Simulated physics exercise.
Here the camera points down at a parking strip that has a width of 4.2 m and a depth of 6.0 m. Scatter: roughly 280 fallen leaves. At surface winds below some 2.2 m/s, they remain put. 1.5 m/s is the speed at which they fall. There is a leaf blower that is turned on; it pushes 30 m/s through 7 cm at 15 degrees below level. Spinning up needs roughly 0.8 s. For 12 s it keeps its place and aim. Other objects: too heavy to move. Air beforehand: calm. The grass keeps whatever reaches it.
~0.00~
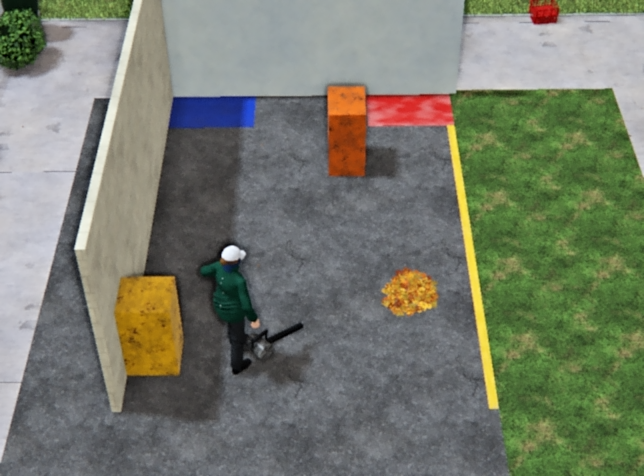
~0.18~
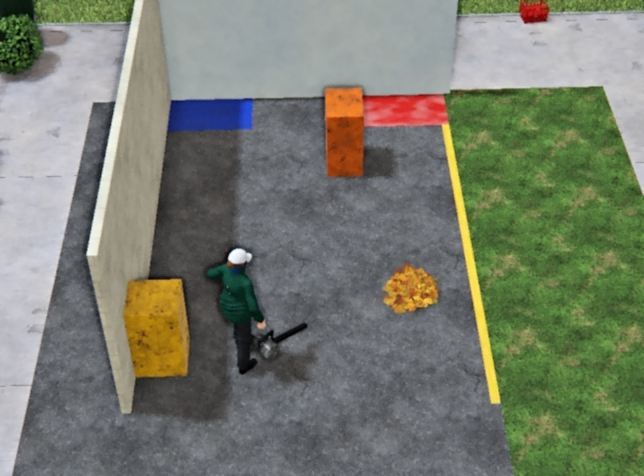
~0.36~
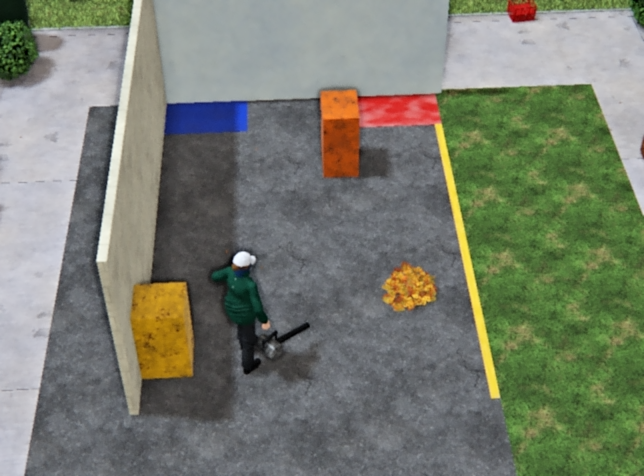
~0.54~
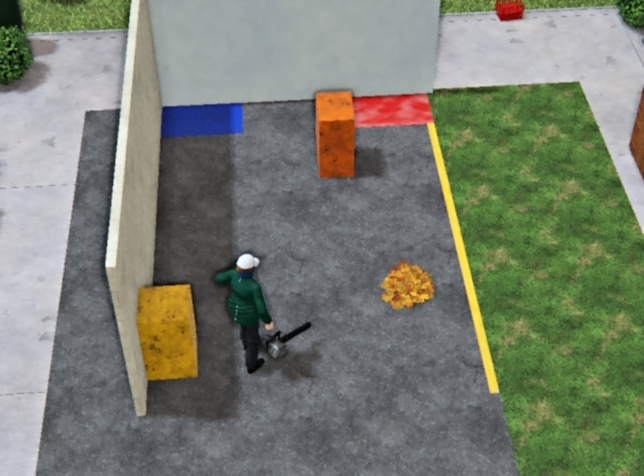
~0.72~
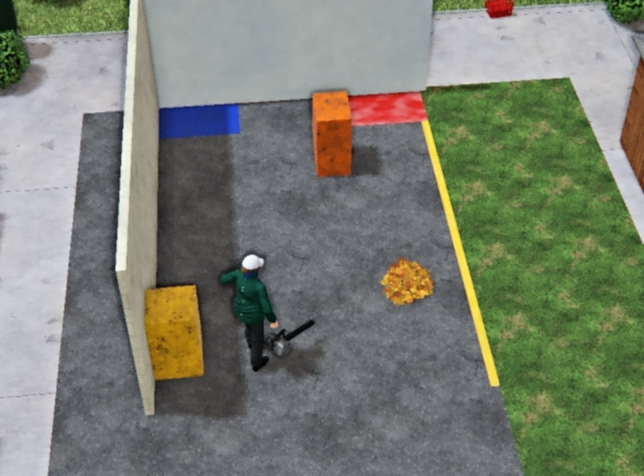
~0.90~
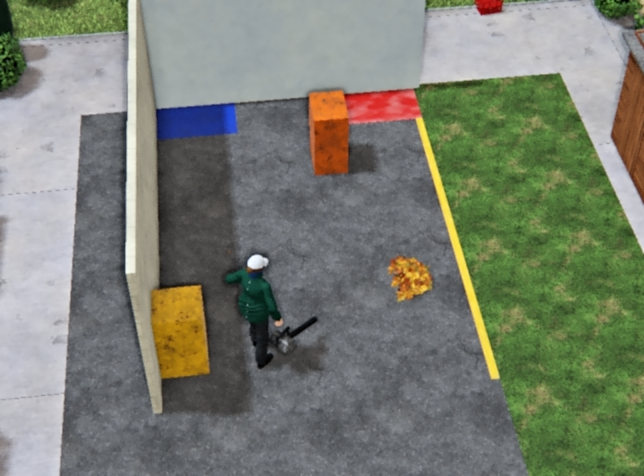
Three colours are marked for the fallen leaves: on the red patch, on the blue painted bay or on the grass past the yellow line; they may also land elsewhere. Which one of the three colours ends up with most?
It is yellow that takes the most.
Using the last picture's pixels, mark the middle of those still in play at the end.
I'd put it around (464, 249).
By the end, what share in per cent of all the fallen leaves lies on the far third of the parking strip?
Share at the end: Close to 0 %.
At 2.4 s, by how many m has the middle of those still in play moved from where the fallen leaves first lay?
About 1.0 m.
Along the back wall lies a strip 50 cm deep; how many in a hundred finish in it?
Roughly 0 in a hundred.
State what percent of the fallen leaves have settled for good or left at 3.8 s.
That works out to some 80 %.
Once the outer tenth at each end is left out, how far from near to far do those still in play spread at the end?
1.2 m, roughly.
After 2.4 s, 28 % are on the move or not yet settled, 57 % are on the grass past the yellow line, 0 % on the red patch and 0 % on the blue painted bay; the middle of those still in play is near (463, 250).
After 3.8 s, 19 % are on the move or not yet settled, 61 % are on the grass past the yellow line, 0 % on the red patch and 0 % on the blue painted bay; the middle of those still in play is near (464, 249).
After 6.6 s, 14 % are on the move or not yet settled, 64 % are on the grass past the yellow line, 0 % on the red patch and 0 % on the blue painted bay; the middle of those still in play is near (464, 249).
After 12.0 s, at the end, 65 % are on the grass past the yellow line, 0 % on the red patch and 0 % on the blue painted bay; the middle of those still in play is near (464, 249).
